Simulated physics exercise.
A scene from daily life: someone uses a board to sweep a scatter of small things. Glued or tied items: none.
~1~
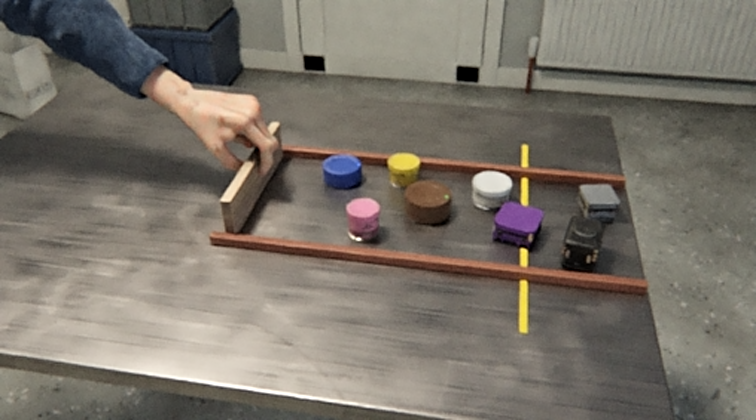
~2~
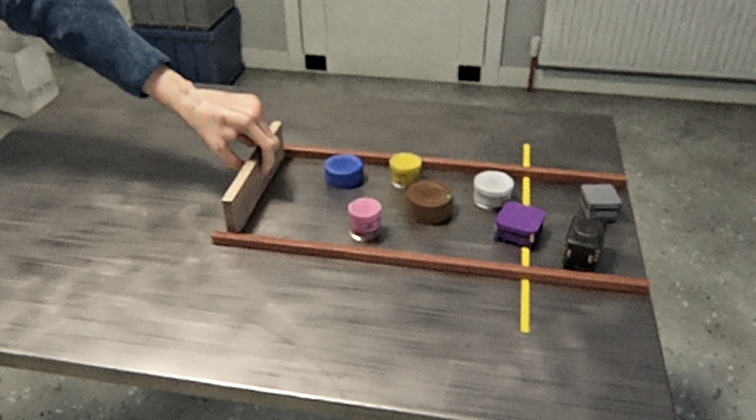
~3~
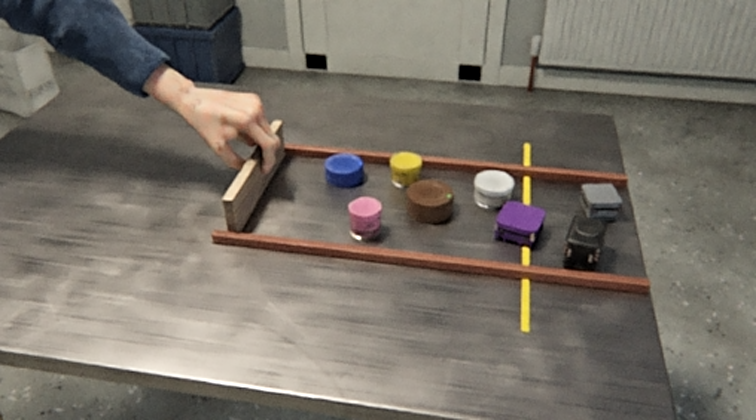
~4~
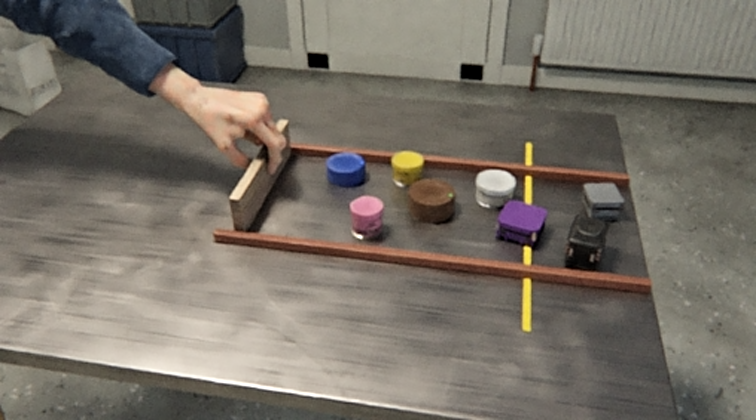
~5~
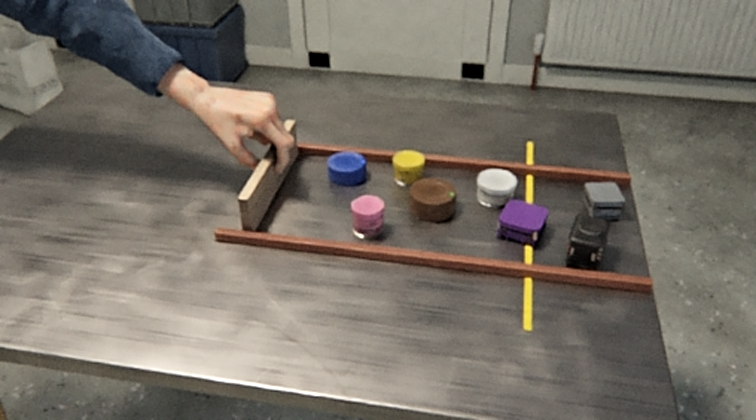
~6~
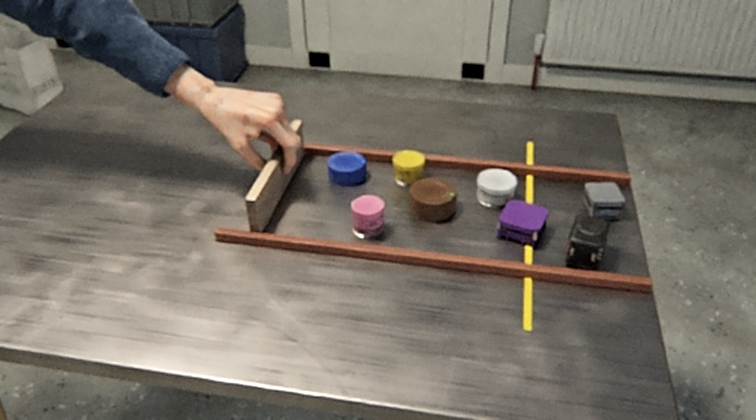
A hand held a wooden board upright between two reddish rails on a dark table, then slid it slightly right toward the scattered small pots and cases, which stayed where they were.
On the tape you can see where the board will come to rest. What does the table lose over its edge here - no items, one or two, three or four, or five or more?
It loses no items.
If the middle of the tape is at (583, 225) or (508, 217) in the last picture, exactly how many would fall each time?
In the first try the count is 3, and in the second it is 0.
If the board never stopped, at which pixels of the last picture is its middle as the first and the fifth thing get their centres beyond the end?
First about (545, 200), next about (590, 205).
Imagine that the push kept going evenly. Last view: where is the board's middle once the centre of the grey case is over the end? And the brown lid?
Points: About (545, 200) and about (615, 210).
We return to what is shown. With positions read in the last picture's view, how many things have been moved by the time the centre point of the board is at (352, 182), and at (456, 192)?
The count reaches 2 first and 5 second.
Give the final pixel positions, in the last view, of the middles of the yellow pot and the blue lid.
The yellow pot settles near (582, 180); as for the blue lid, near (550, 189).
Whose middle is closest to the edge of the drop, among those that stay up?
The grey case is foremost.
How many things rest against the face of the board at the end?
That makes 3.
Soon after, none off yet; grey case at rest near (602, 202); black case at rest near (587, 243); purple case at rest near (522, 224).
In the end, the number that fall off is zero.
